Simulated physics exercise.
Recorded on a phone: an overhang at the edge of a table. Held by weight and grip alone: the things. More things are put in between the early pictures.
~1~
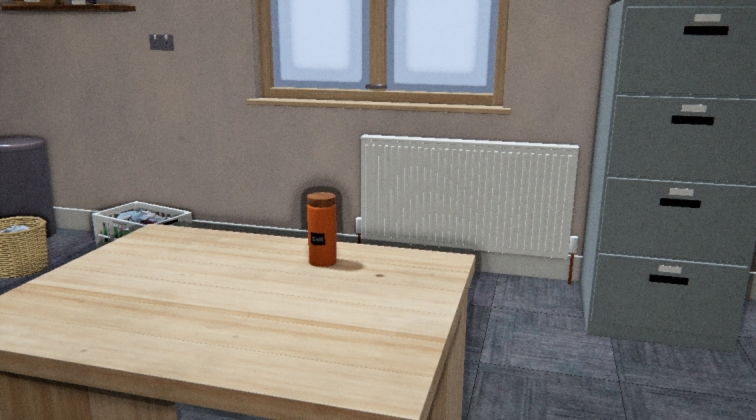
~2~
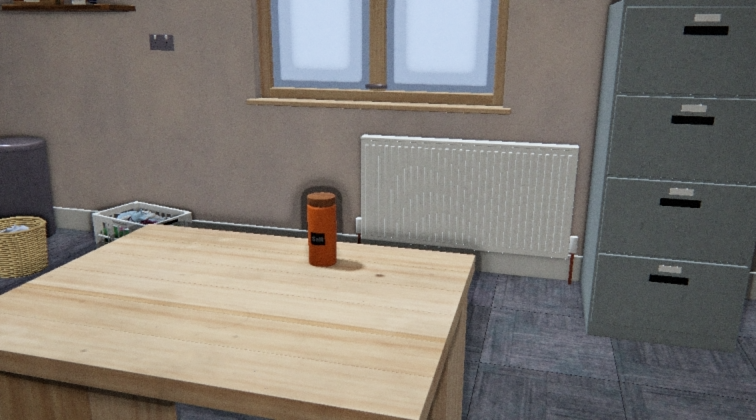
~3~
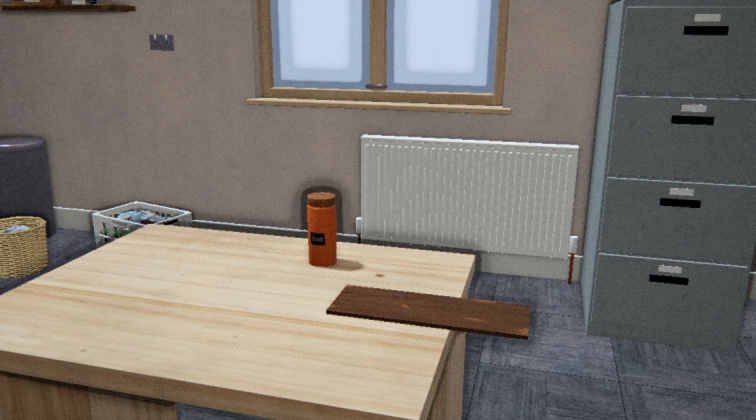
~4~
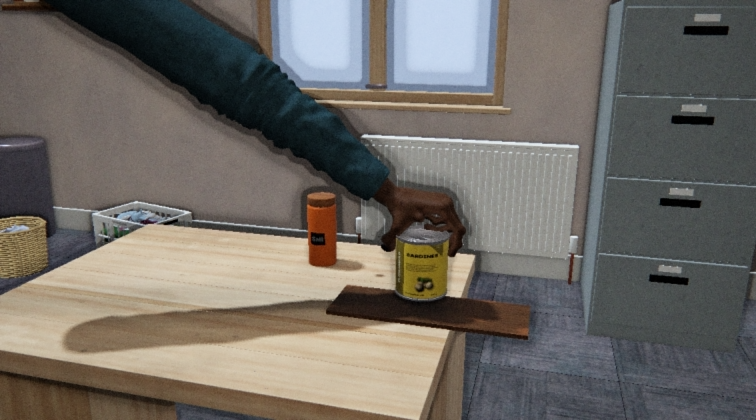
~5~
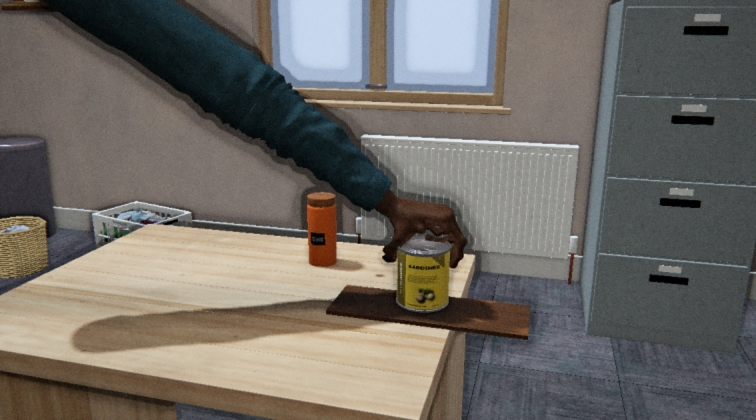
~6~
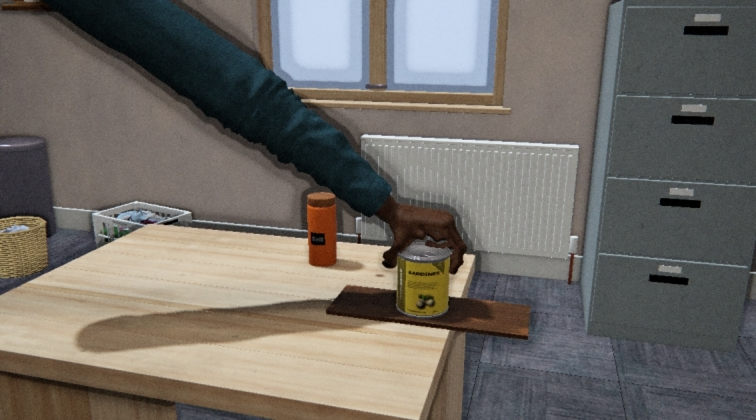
An orange jar stands on a pale wooden table, seen from slightly above by a still camera in a room with a window, a white radiator and a grey filing cabinet at right. A dark brown board then appears to the jar's right, jutting past the table's edge. A hand in a dark teal sleeve, reaching from the upper left, lowers a yellow tin onto the board and keeps hold of it.
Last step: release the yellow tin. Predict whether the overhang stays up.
Prediction: It stays up.
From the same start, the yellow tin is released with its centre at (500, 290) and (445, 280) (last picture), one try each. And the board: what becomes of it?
So, first go it tumbles down, second go it stays in place.
Then, 0.50 s after the last picture, nothing has stirred.
Then, 1.30 s after the last picture, yellow tin resting near (423, 279).
At rest, all 3 in place. Seen from the same camera at the end, yellow tin near (423, 279). The board stays on the table.
